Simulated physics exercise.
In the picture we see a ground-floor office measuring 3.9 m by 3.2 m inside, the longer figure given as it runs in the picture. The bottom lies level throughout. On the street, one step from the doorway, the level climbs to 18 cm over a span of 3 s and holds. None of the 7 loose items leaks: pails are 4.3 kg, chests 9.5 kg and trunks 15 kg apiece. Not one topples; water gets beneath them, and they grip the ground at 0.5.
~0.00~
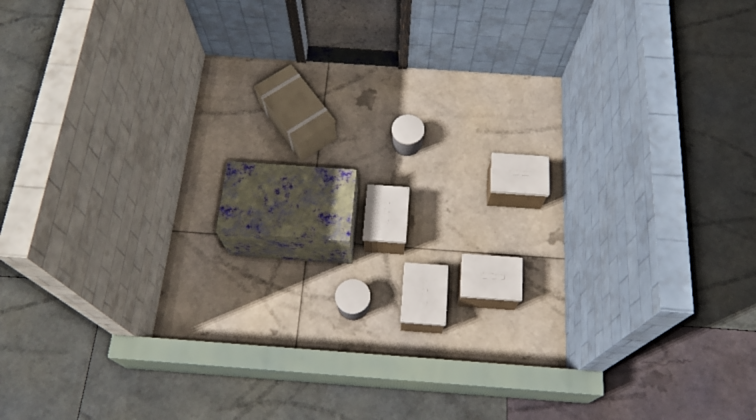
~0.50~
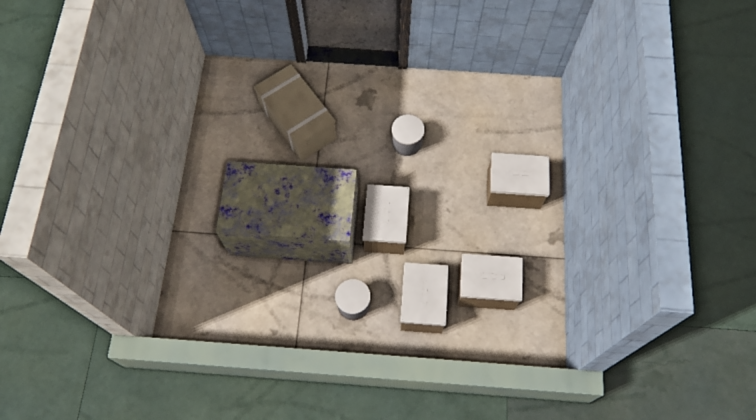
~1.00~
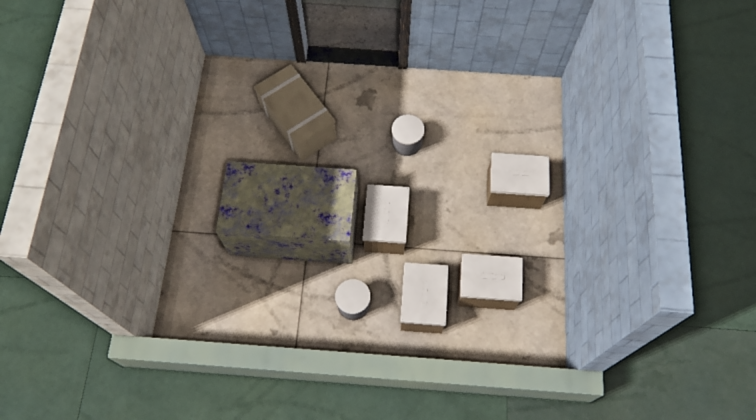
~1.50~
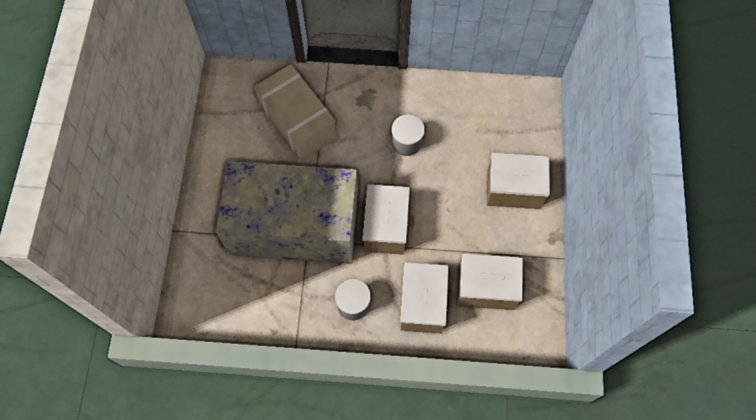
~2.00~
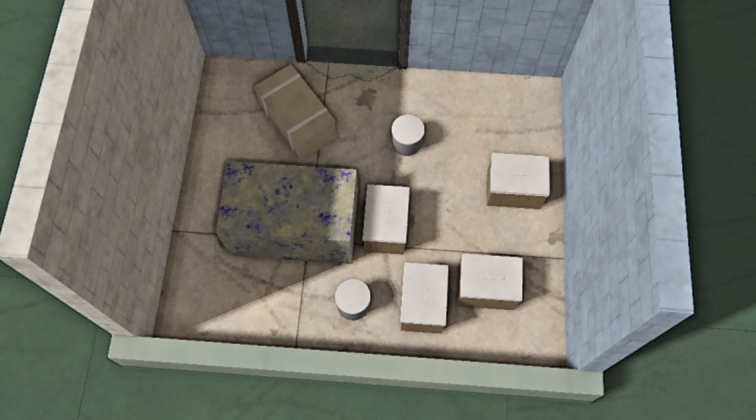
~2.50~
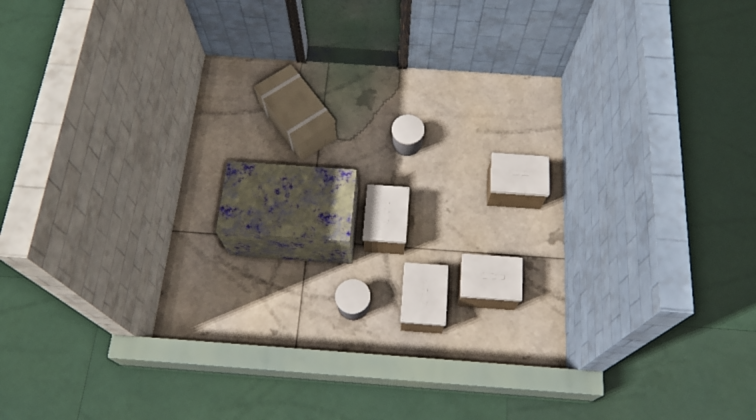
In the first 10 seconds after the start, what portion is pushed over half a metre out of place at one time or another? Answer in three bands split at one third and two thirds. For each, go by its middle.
Two thirds or more.
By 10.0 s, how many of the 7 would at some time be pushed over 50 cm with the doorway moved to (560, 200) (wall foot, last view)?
In that case the number is 6.
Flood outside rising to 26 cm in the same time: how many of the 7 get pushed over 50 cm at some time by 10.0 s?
It would come to 5 of them.
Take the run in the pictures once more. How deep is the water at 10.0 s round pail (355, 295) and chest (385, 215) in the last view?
Around 9 cm and 7 cm.
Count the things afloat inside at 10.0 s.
6.
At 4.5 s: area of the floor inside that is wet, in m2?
About 6.0 m2.
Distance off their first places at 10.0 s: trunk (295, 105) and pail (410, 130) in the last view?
They've ended up 100 cm and 250 cm away, in that order.
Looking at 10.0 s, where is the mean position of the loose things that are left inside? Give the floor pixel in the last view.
I'd put it around (400, 258).
After 3.5 s 0 of 7 are over 50 cm from their spots; 0 afloat.
After 4.5 s 2 of 7 are over 50 cm from their spots; 0 afloat.
After 7.0 s 4 of 7 are over 50 cm from their spots; 4 afloat.
After 10.0 s 5 of 7 are over 50 cm from their spots, and 6 have been at some point; 6 afloat.
